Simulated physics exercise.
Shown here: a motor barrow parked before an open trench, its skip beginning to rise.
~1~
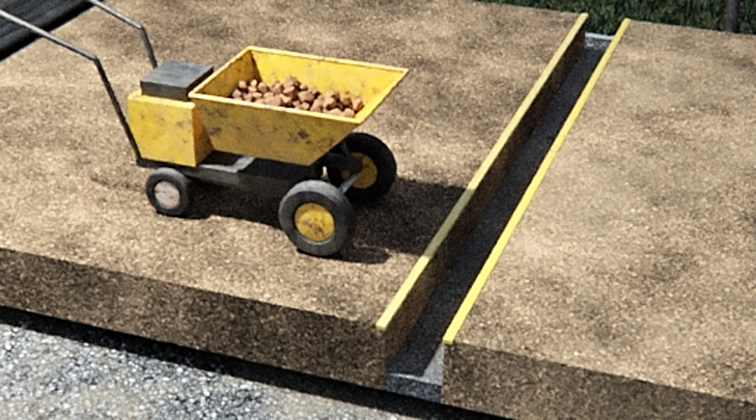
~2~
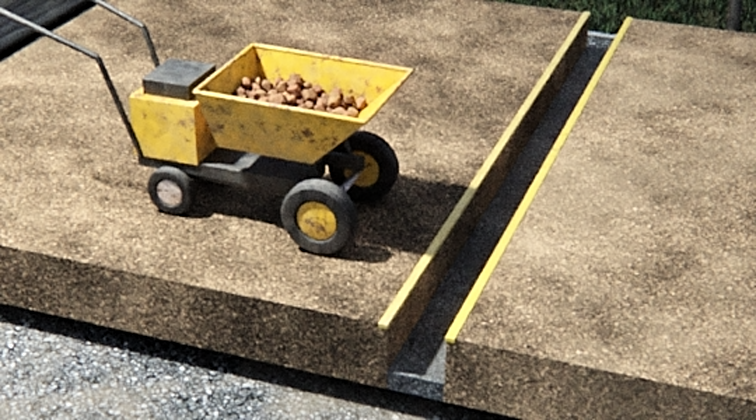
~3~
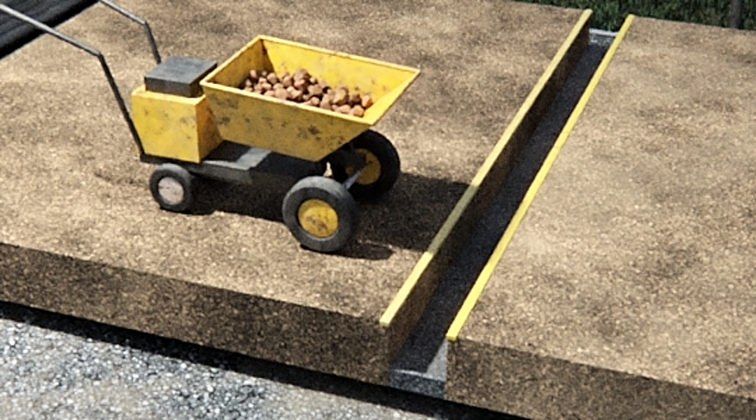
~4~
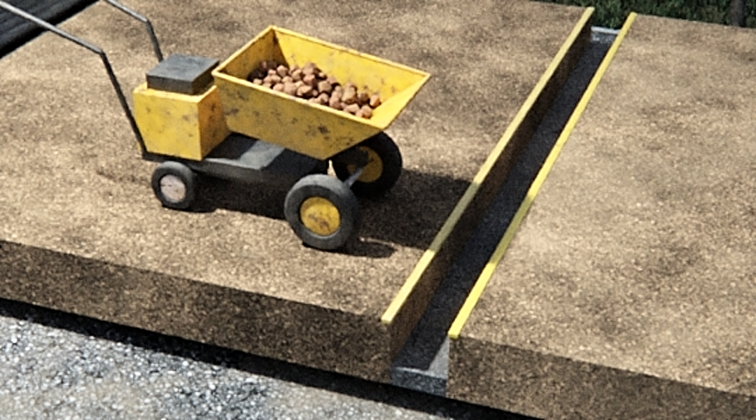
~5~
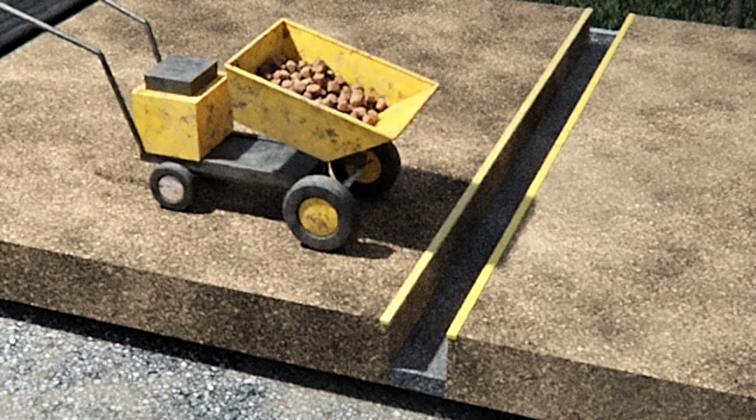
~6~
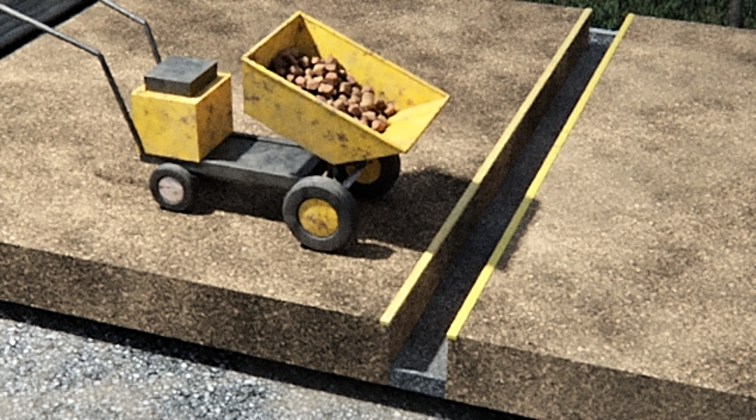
Beside an open trench, a parked yellow barrow steadily tilts its loaded skip to the right.
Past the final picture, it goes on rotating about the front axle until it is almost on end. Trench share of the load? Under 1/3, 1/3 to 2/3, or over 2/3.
I reckon it's the high case, with the trench getting past two-thirds.
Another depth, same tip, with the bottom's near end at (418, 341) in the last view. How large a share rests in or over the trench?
The share comes to around 40 percent.
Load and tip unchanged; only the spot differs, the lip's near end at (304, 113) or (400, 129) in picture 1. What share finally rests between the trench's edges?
Close to 60 in a hundred, and close to 0 in a hundred.
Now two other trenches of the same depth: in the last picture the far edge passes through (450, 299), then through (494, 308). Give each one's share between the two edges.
First try: About 50 %; second try: About 100 %.
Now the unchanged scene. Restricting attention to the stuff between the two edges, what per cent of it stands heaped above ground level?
About 0 per cent.
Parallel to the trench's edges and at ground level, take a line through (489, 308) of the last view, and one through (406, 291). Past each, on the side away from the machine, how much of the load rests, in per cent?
I'd say some 10 in a hundred, and after that 100 in a hundred.
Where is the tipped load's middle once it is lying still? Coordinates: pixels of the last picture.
Roughly pixel (476, 274).
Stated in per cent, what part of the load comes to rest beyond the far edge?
I'd put it at some 15 per cent of the load.
Shortly afterwards, skip tipped steeply; the whole lot in the skip.
Next, skip tipped right over; near a third in the skip; near half in or heaped over the trench; a little beyond it.
Some moments later, skip tipped right over; the bulk in or heaped over the trench; a little beyond it.
In the end, skip tipped right over; the bulk in or heaped over the trench; a little beyond it.
